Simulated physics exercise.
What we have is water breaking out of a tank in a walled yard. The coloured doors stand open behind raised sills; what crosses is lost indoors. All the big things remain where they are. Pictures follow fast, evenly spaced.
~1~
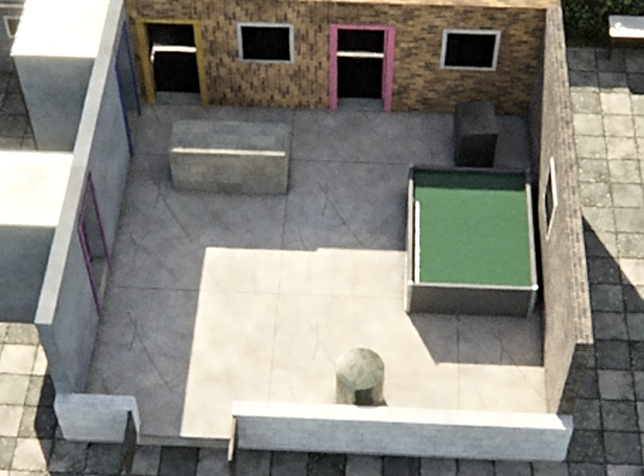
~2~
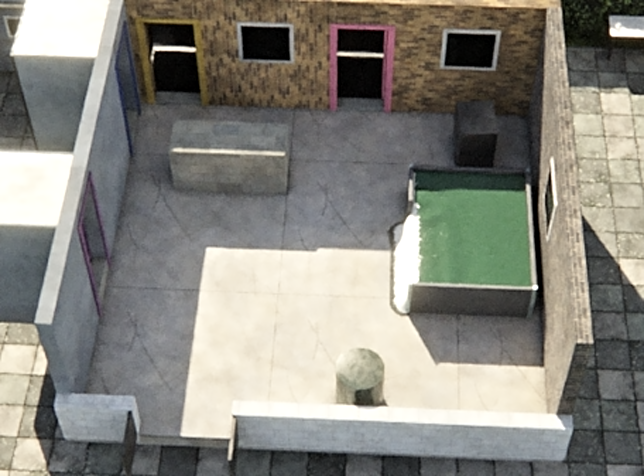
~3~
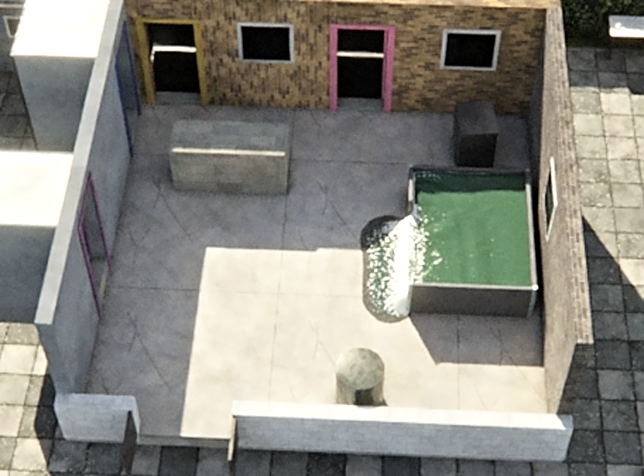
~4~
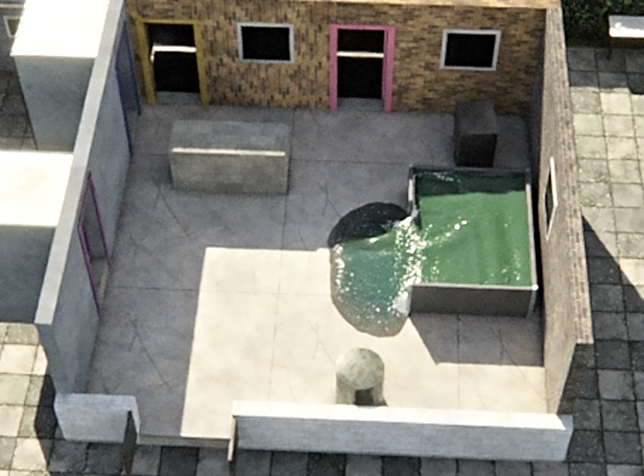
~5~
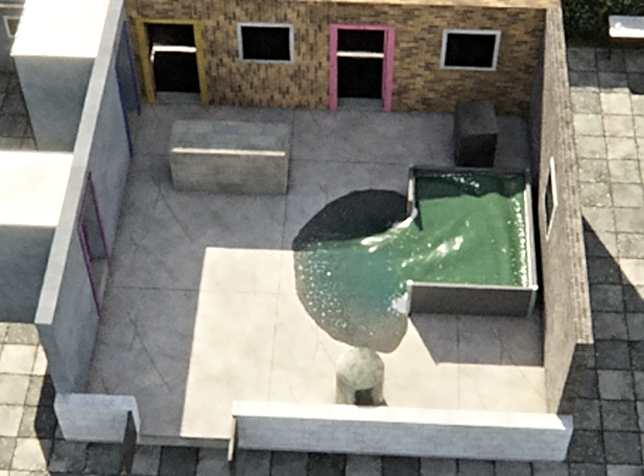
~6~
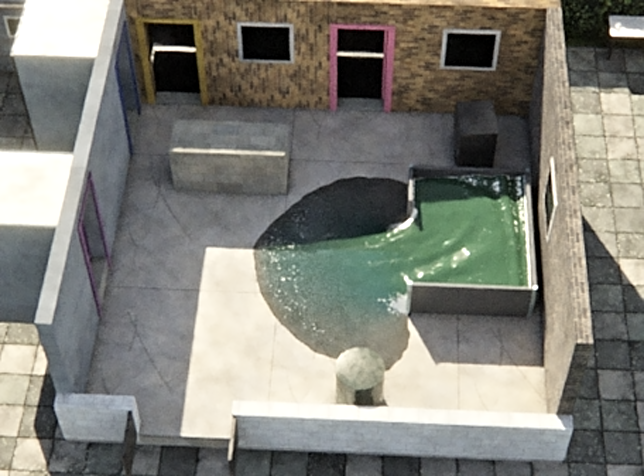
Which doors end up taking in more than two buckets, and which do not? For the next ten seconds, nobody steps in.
Pink door: Two buckets at most, blue door: Two buckets at most, yellow door: Above two buckets, purple door: Two buckets at most.
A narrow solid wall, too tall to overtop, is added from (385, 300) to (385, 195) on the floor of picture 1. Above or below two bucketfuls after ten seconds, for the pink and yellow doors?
Checking each, the pink door comes in over and the yellow door comes in under.
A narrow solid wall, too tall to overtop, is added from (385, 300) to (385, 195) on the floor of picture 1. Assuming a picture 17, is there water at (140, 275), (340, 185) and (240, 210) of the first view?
Point by point: First not reached, second not reached, third not reached.
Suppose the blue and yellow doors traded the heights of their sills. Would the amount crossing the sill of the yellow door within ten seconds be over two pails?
Note: Yellow remains short of it.
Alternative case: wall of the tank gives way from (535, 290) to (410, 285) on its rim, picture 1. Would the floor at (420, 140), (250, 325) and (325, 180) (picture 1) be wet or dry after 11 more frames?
Going in your order, I'd say still bare, then still bare, then still bare.
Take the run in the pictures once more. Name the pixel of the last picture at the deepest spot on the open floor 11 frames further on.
My estimate is about (121, 213).
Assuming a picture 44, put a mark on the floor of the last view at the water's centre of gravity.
Near (268, 274).
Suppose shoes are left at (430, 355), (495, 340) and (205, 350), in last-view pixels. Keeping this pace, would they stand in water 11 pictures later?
In that order: Not flooded, dry, wet.
A moment on, water covers 40 % of the floor; the pink door not reached, the blue door not reached, the yellow door not reached, the purple door not reached.
Next, water covers 55 % of the floor; the pink door not reached, the blue door not reached, the yellow door not reached, the purple door wet at the sill, nothing in.
Then, water covers 65 % of the floor; the pink door wet at the sill, nothing in, the blue door wet at the sill, nothing in, the yellow door under two buckets in, the purple door wet at the sill, nothing in.
Later, water covers 70 % of the floor; the pink door wet at the sill, nothing in, the blue door wet at the sill, nothing in, the yellow door over two buckets in, the purple door wet at the sill, nothing in.
In the end, water covers 95 % of the floor; the pink door wet at the sill, nothing in, the blue door wet at the sill, nothing in, the yellow door far over two buckets in, the purple door wet at the sill, nothing in.
